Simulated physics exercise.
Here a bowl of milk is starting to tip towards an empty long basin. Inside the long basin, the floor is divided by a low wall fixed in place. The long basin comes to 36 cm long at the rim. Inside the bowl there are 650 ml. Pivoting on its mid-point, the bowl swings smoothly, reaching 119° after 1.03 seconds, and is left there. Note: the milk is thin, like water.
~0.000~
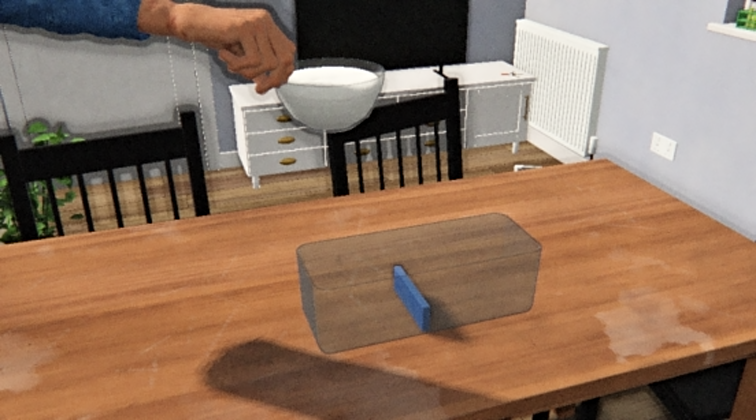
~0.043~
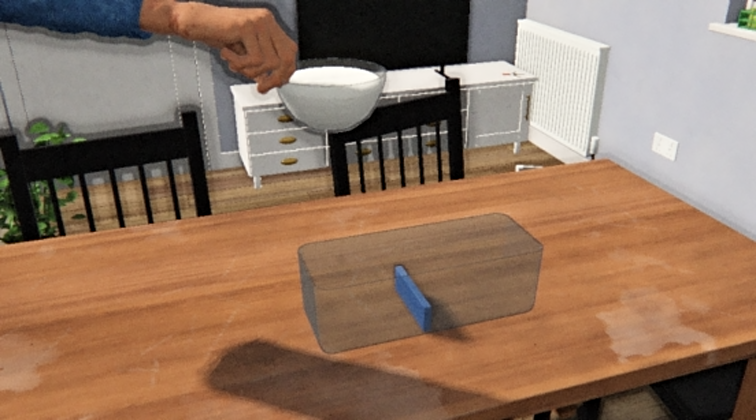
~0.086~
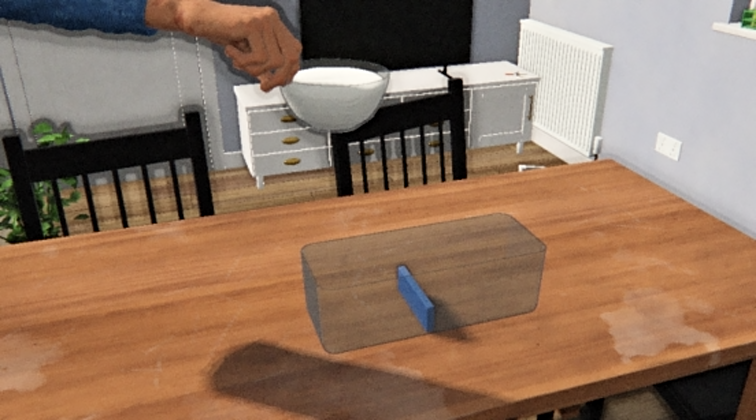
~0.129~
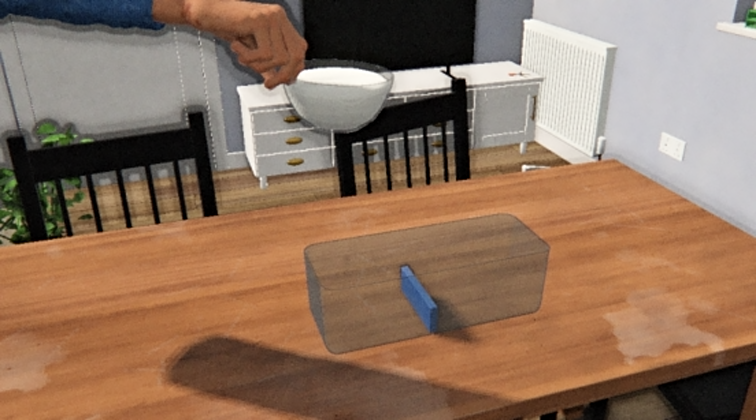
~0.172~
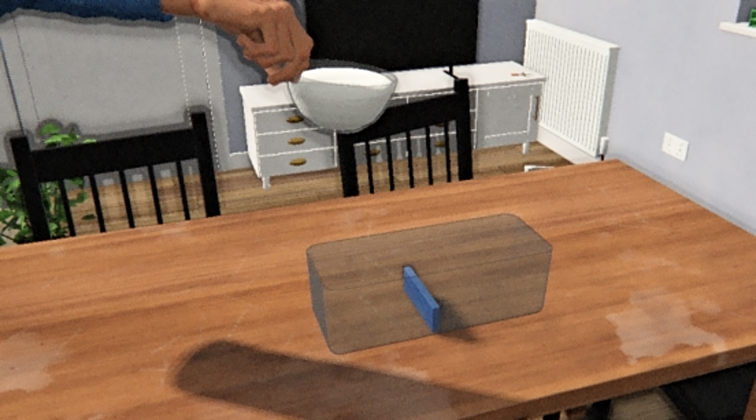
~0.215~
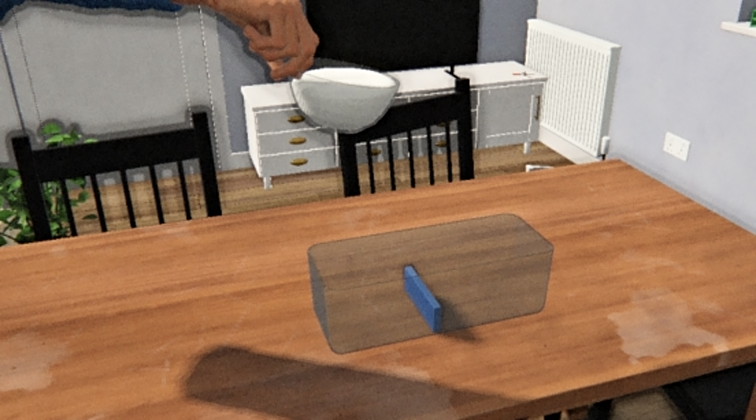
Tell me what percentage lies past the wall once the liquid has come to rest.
Some 78 per cent.
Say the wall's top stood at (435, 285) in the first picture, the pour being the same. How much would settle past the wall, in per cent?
In that case, some 50 percent.
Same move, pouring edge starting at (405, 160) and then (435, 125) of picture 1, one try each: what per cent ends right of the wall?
About 85 %, then about 95 %.
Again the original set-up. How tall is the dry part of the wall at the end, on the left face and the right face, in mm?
40 mm left, 24 mm right.
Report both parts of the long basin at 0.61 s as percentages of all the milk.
Around 2 on the left and around 12 on the right.
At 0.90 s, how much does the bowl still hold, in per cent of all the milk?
Close to 0 in a hundred.
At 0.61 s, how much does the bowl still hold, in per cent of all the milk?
Some 32 % of it is still there.
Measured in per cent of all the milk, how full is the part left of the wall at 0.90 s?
Left share: Approx. 14 %.
By 0.61 s the tilt is 76° and 32 per cent is still to pour, 2 is left of the wall and 11 right of it.
By 0.90 s the tilt is 114° and 0 per cent is still to pour, 13 is left of the wall and 77 right of it.
By 1.20 s the tilt is 119° and 0 per cent is still to pour, 19 is left of the wall and 78 right of it.
By 1.53 s the tilt is 119° and 0 per cent is still to pour, 19 is left of the wall and 78 right of it.
At rest 19 per cent lies left of the wall, 78 right of it and 3 outside.
